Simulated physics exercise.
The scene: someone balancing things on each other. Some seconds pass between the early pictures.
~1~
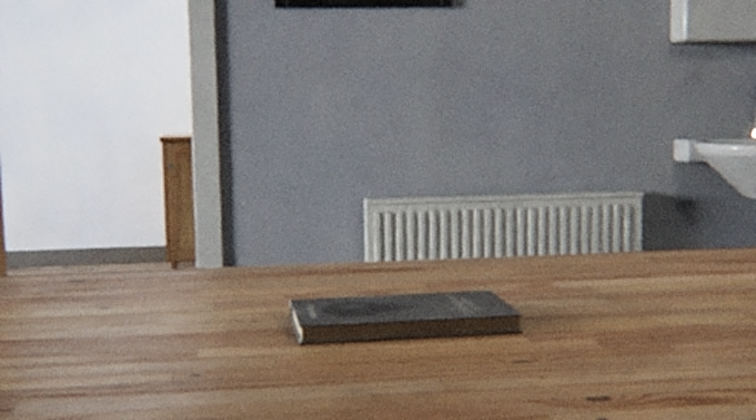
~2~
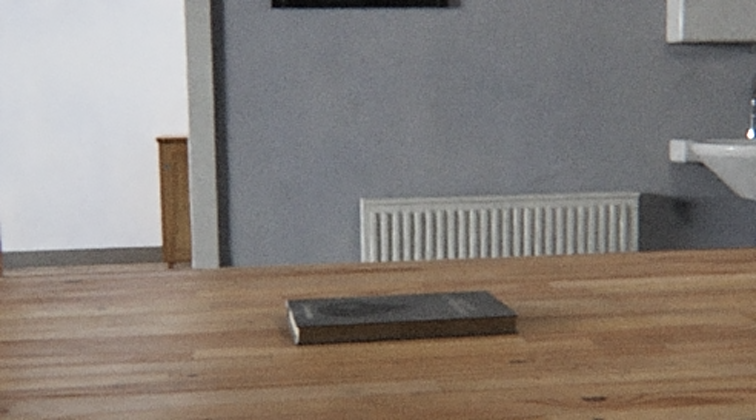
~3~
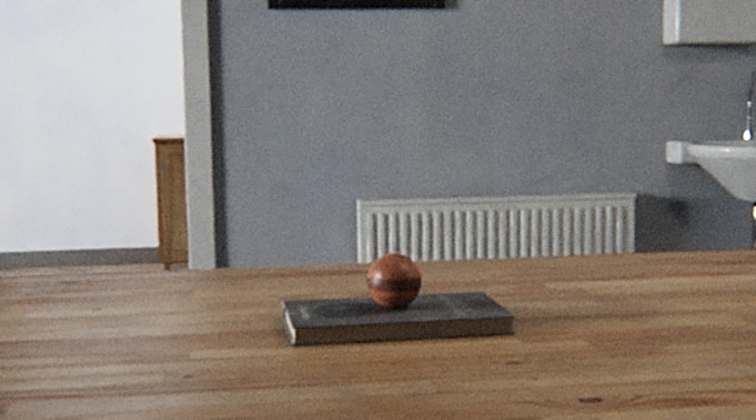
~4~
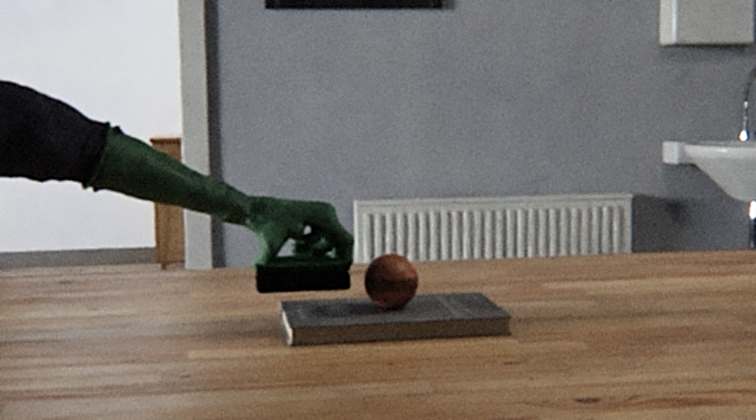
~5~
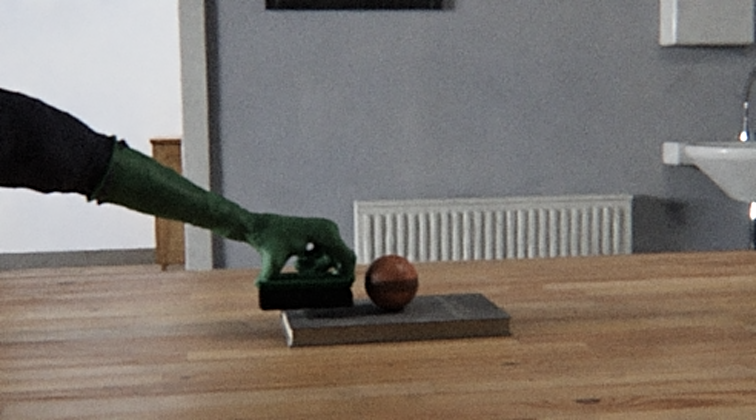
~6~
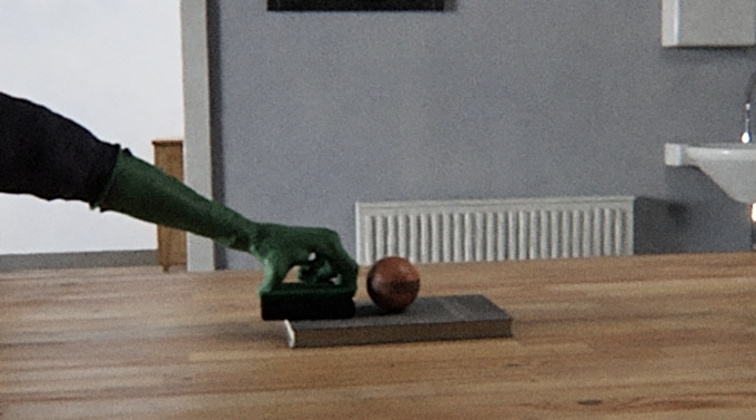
A green-gloved hand and dark-sleeved arm come in from the left over a wooden table, seen from slightly above its surface in a room with a grey wall, white radiator and sink. A grey book lies near the middle, at first bare, then with a reddish-brown ball on top. The hand lowers a black sponge onto the book's left side, beside the ball, while the camera shifts very slightly.
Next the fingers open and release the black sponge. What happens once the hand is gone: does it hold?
In the end the pile stays up.
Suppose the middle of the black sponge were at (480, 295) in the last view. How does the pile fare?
Then it keeps its balance.
Then, 0.70 s after the last picture, nothing has stirred.
Then, 1.60 s after the last picture, black sponge resting near (307, 301).
At rest, all 3 in place. Seen from the same camera at the end, black sponge near (307, 300). The pile holds.
